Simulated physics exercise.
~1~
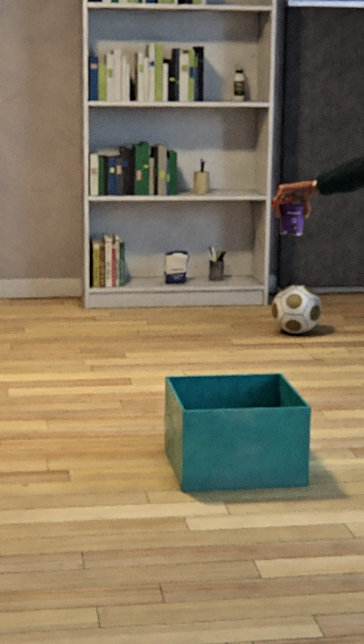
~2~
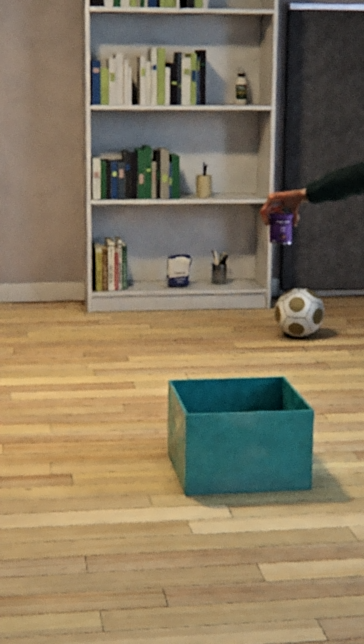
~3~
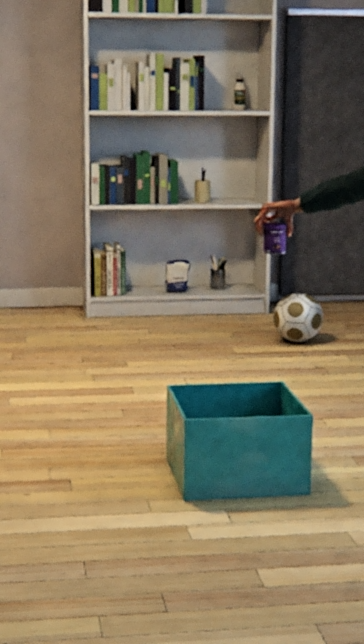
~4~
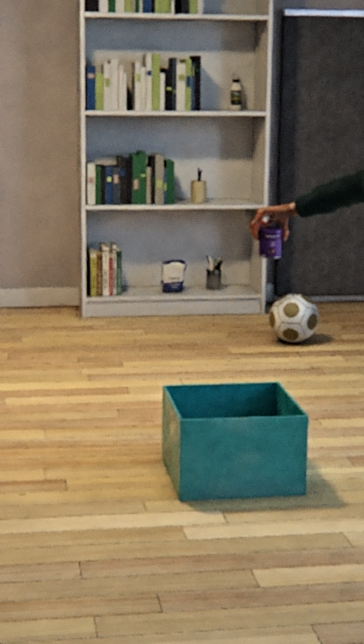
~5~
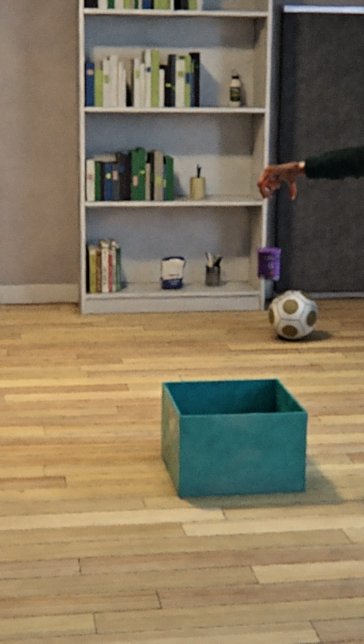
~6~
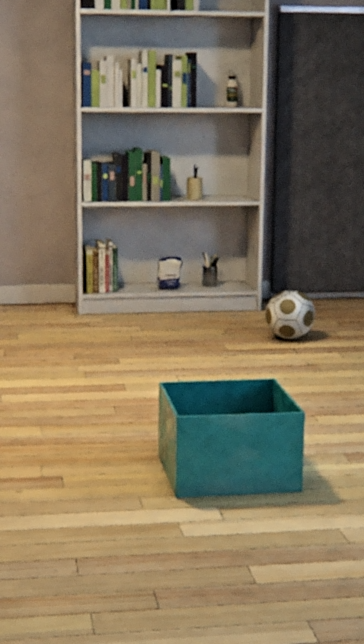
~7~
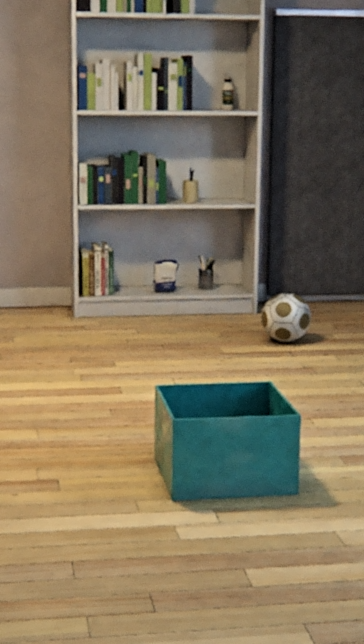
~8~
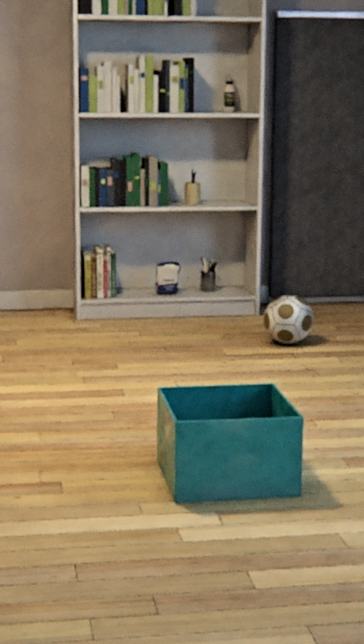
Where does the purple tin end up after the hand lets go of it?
It lands inside the teal box, where the walls hide it from view.
